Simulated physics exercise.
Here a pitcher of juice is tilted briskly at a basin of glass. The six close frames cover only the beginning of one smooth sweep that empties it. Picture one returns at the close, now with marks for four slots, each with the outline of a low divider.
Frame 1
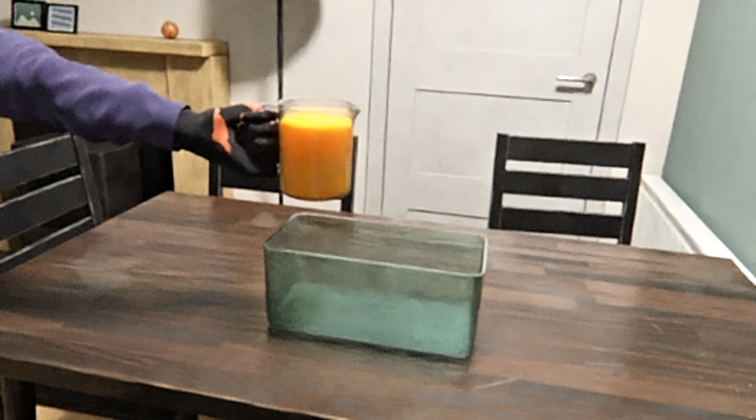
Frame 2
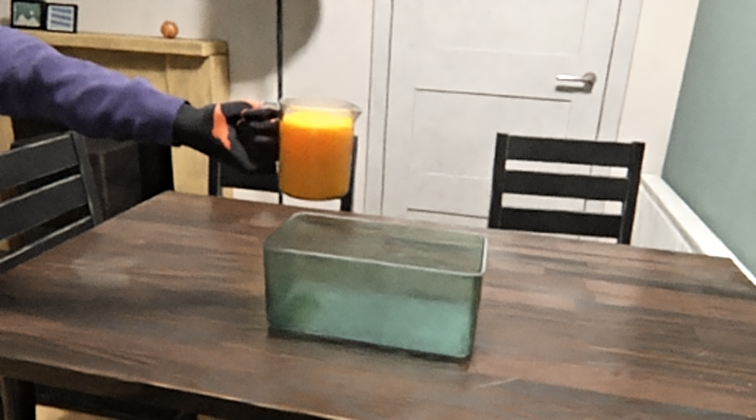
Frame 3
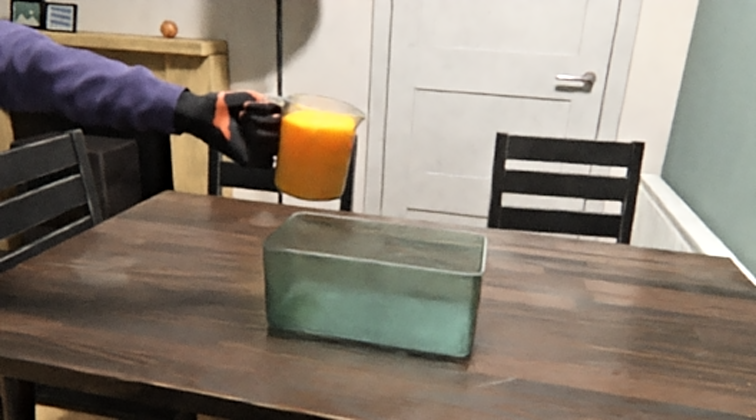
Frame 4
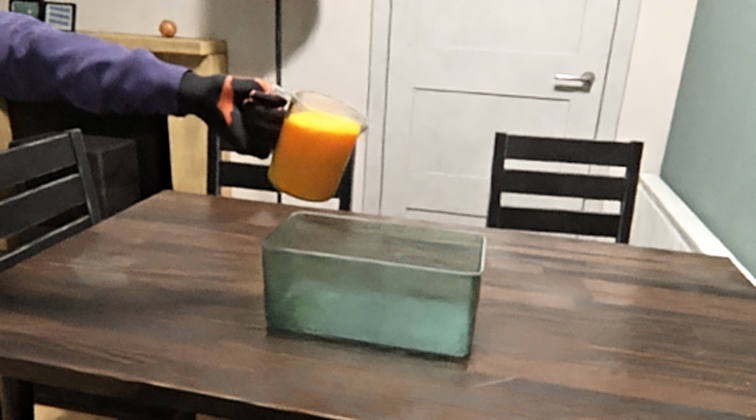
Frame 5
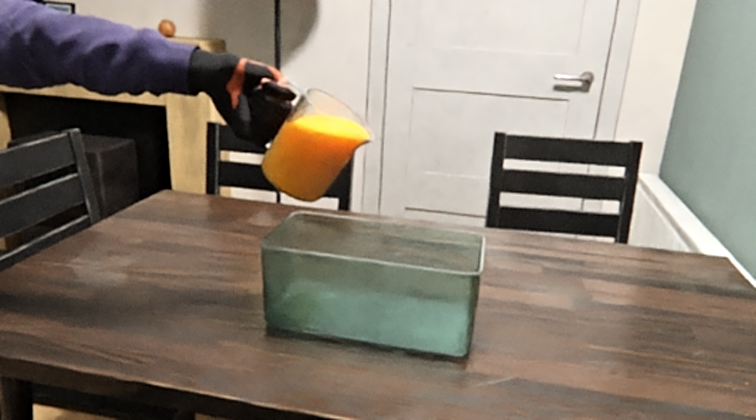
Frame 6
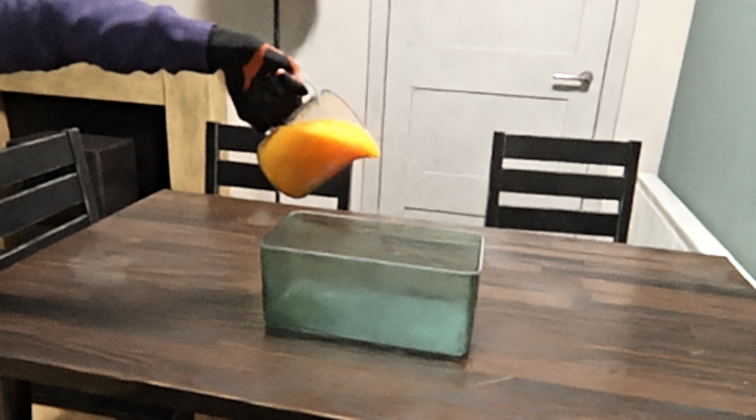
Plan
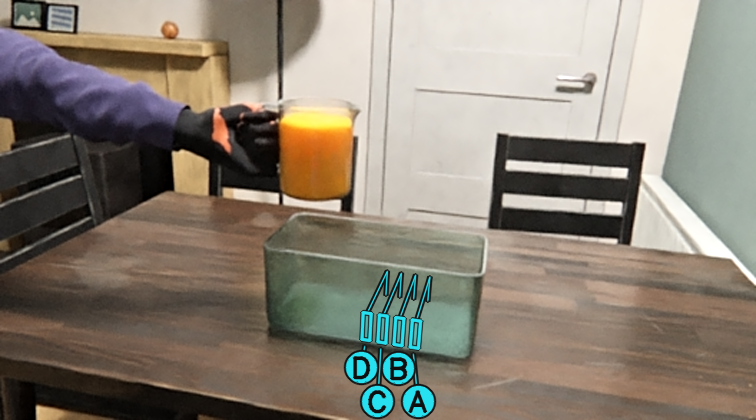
The video shows a gloved hand in a purple sleeve holding a glass pitcher of orange juice above a rectangular glass basin on a wooden table, then tilting it steadily to the right until the juice reaches the lip.
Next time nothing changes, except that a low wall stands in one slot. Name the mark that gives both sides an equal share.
The answer is slot C.
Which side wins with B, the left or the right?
More ends on the left.
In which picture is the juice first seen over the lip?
Picture 6.
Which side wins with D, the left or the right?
The right side.
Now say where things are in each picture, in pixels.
The first frame shows upright, lip at (360, 109); basin from (268, 322) to (472, 355); nothing has left yet.
The second frame shows tipped about 2°, lip at (361, 111); nothing has left yet.
The third frame shows tipped about 9°, lip at (365, 116); nothing has left yet.
The fourth frame shows tipped about 19°, lip at (369, 126); nothing has left yet.
The fifth frame shows tipped about 32°, lip at (372, 140); nothing has left yet.
The sixth frame shows tipped about 47°, lip at (372, 155); juice is over the lip, down to (372, 155).
In cyan, A at (413, 353); B at (396, 351); C at (380, 348); D at (364, 346).
For slot A, about 86 % ends left of the wall and 8 % right of it; 6 % is lost outside.
For slot B, about 79 % ends left of the wall and 17 % right of it; 5 % is lost outside.
For slot C, about 50 % ends left of the wall and 48 % right of it.
For slot D, about 15 % ends left of the wall and 83 % right of it.
